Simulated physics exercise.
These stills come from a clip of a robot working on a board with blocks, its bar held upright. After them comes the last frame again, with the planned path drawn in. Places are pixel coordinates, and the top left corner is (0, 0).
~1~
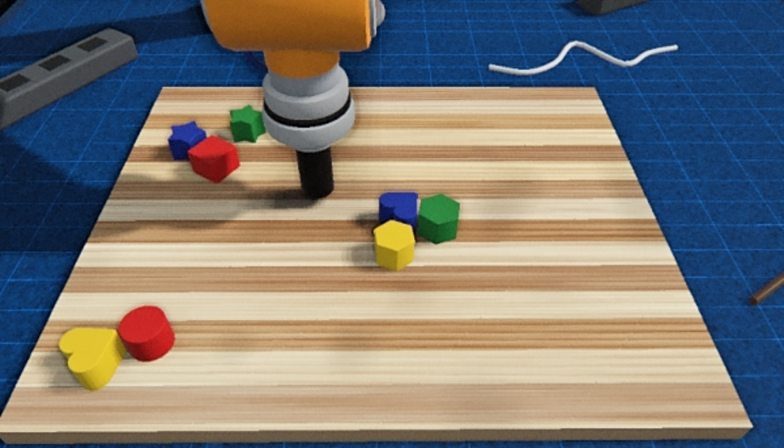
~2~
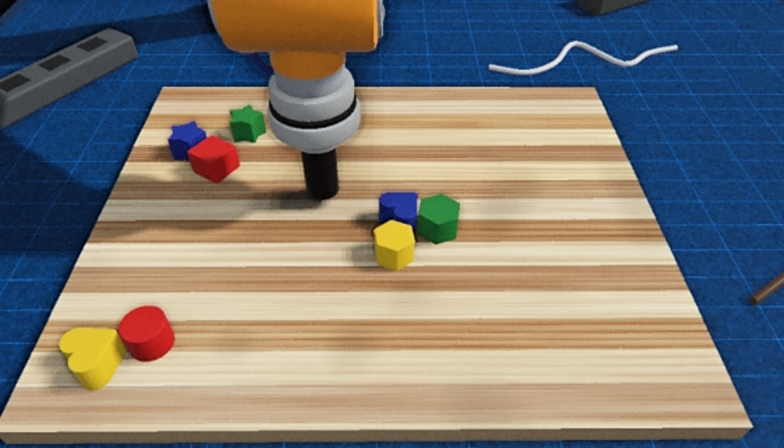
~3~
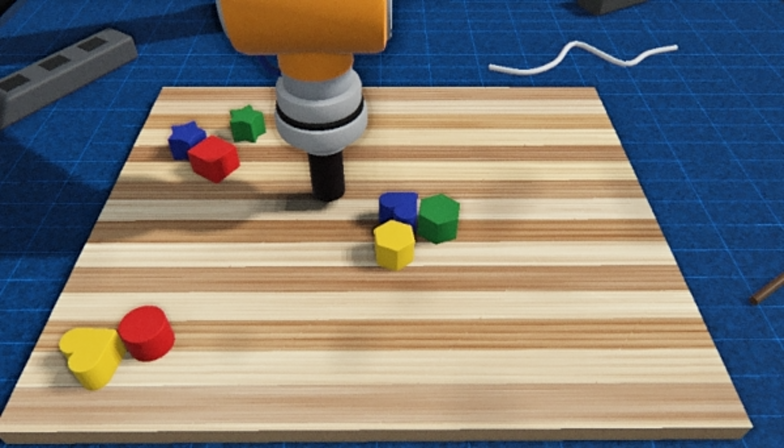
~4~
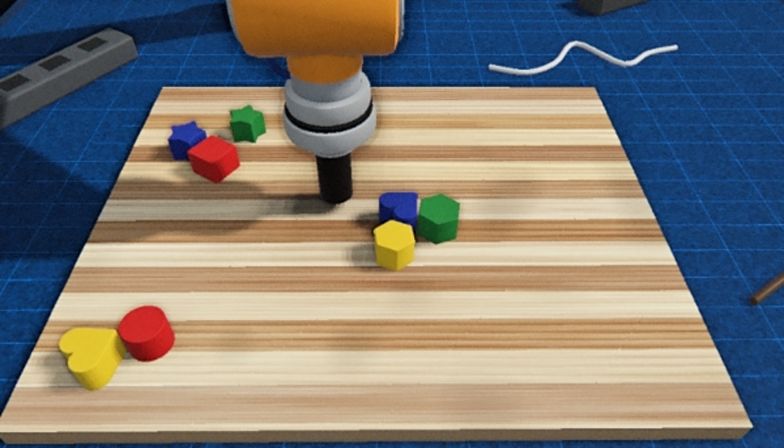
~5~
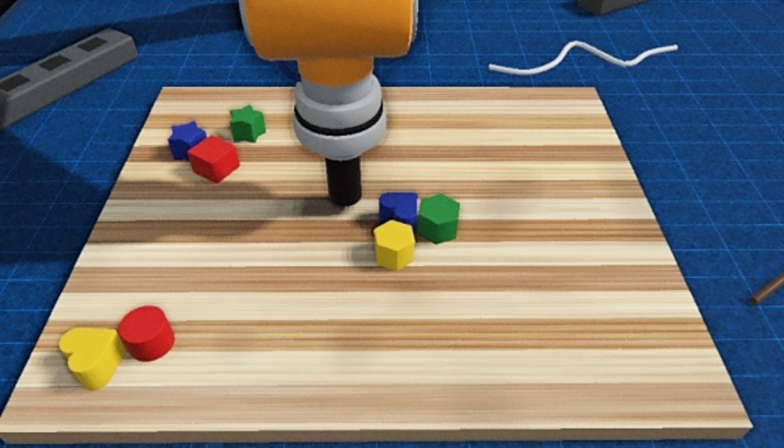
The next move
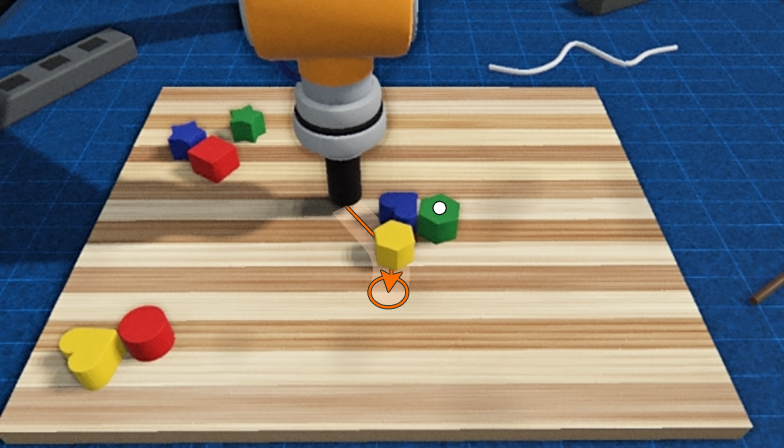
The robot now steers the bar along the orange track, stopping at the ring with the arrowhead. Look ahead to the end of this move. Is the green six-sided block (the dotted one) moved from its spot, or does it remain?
Left where it is.
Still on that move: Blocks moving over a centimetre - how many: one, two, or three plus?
The count is one.
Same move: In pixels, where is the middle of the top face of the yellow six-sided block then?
If I read the scene right, the answer is (428, 275).
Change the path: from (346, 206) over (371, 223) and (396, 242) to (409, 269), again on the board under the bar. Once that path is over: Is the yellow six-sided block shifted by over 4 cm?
Going by the path, yes.
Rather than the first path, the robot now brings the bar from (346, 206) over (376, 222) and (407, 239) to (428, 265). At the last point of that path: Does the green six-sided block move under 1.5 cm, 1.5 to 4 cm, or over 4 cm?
The best fit is over 4 cm.
Drawn move, from (346, 206) over (369, 230) and (389, 257) to (388, 292); the dot is on the green six-sided block.
On the path given first. One third of the way, bar at (369, 220); nothing pushed yet.
Two thirds of the way, bar at (389, 248); yellow six-sided block at (416, 258).
At the end, bar at (388, 282); yellow six-sided block at (428, 275), turned 40° anticlockwise; green six-sided block still.
